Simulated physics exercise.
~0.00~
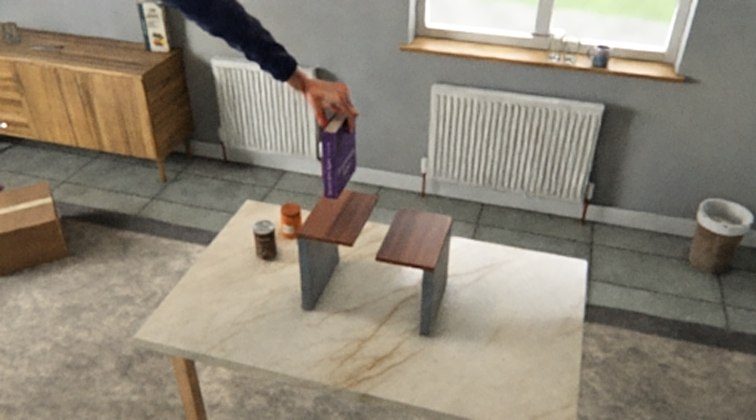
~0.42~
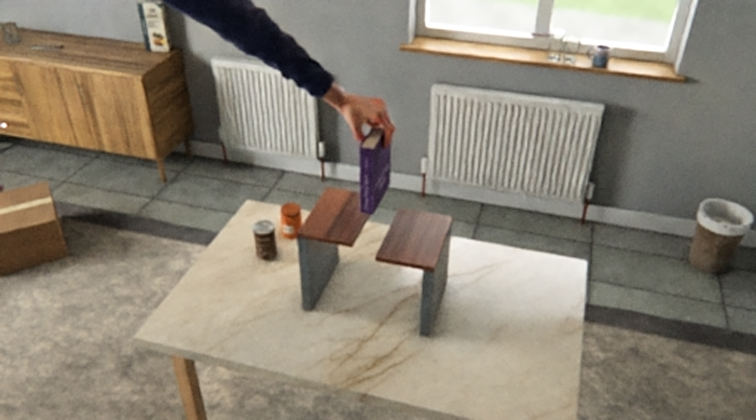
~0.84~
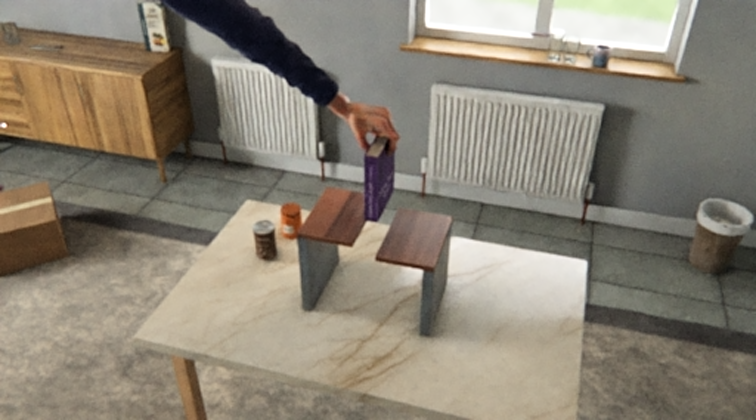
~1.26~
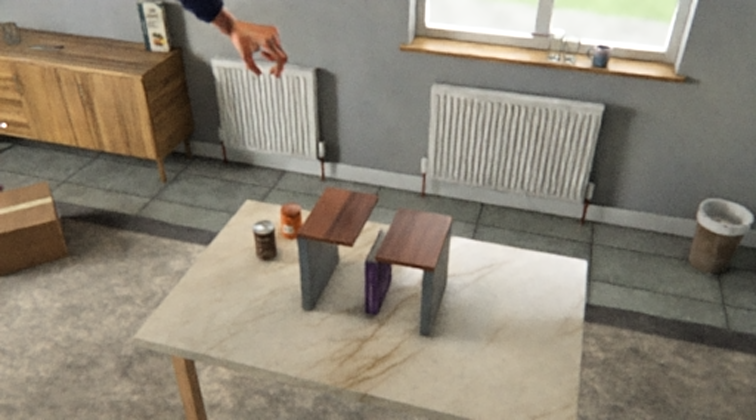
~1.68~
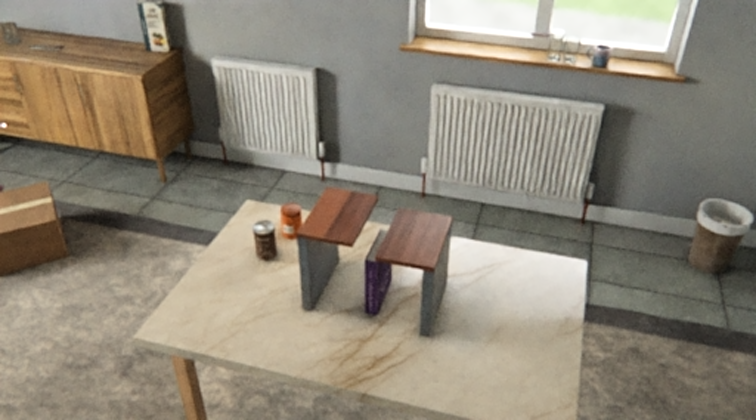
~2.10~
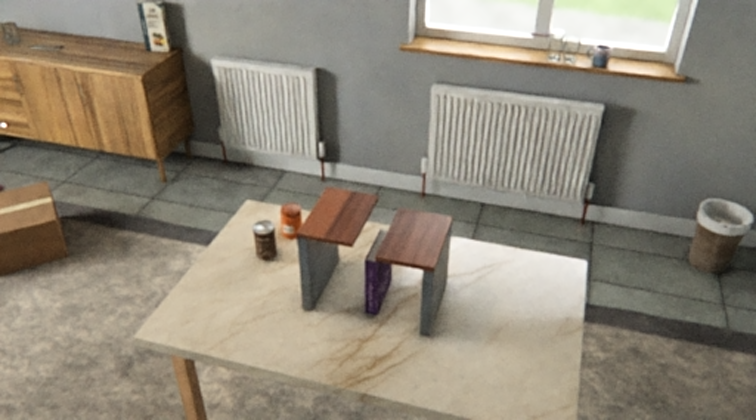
On a marble-topped table, a hand lowering a purple book between two wooden ledges, the book ending upright in the gap below.
